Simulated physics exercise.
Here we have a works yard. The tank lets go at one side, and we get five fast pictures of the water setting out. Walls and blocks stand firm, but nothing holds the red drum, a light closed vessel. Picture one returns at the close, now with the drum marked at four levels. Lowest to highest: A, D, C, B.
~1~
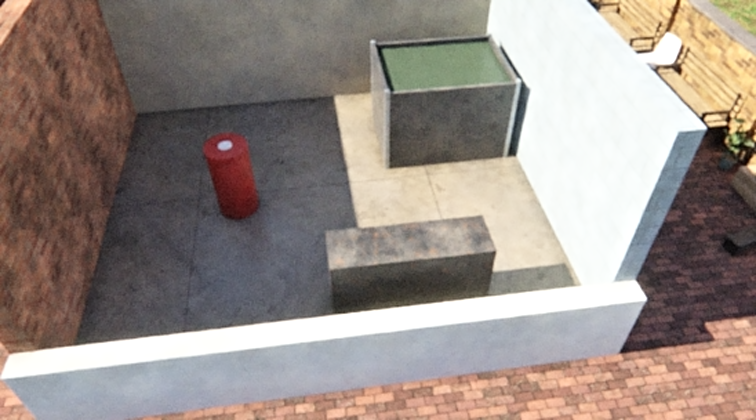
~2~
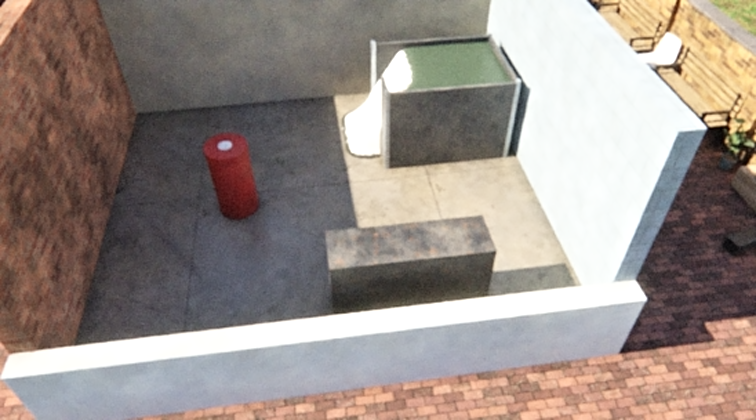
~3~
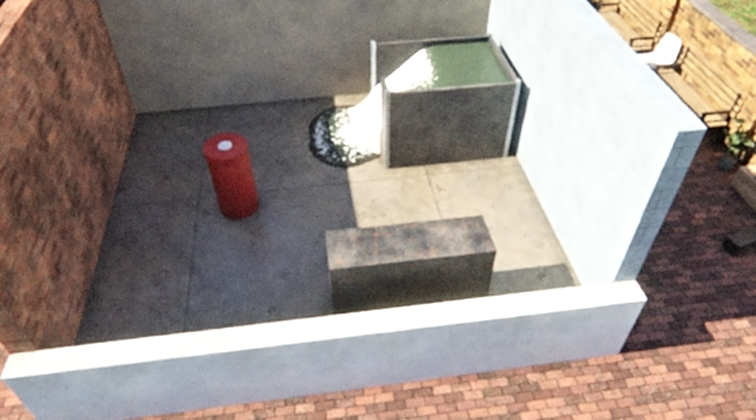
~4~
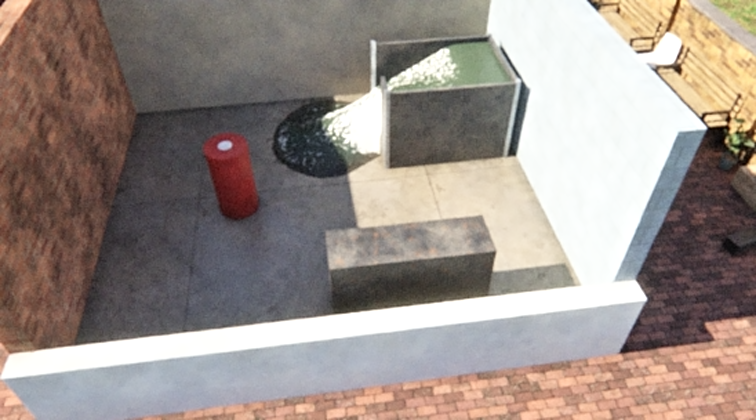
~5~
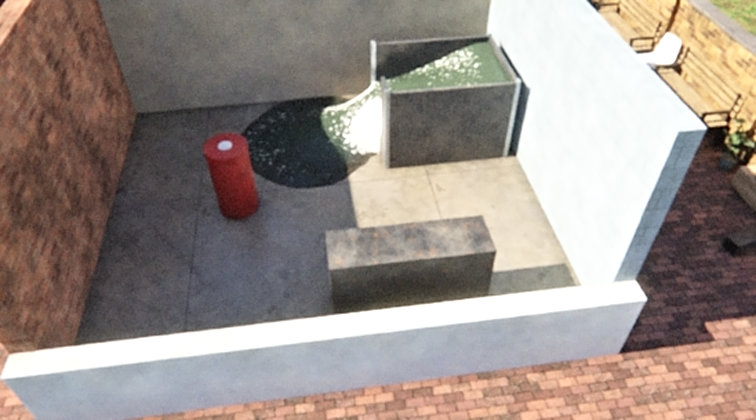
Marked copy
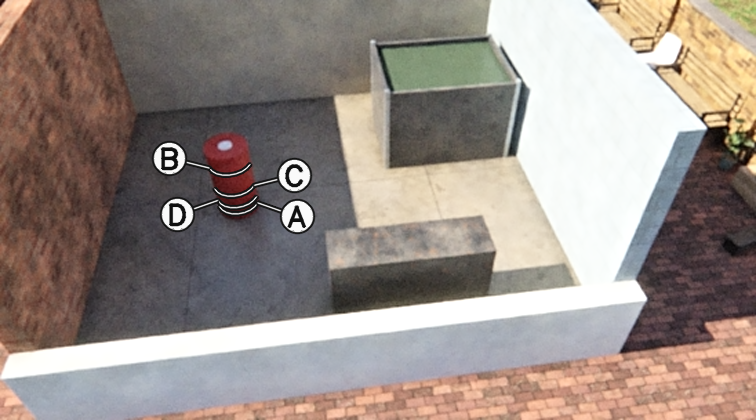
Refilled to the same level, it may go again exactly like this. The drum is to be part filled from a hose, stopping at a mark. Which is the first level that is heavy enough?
C.
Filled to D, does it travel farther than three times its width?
No, it does not.
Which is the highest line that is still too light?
That is line D.
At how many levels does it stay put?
Two of them.
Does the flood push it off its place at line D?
Yes, that goes wrong.
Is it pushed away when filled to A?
Yes.
In white, A at (238, 213); B at (229, 175); C at (234, 196); D at (236, 207); from the bottom up A, D, C, B.
If A is chosen, it is pushed about 4 times its own width away.
If B is chosen, it does not move.
If C is chosen, it does not move.
If D is chosen, it is pushed about its own width away.
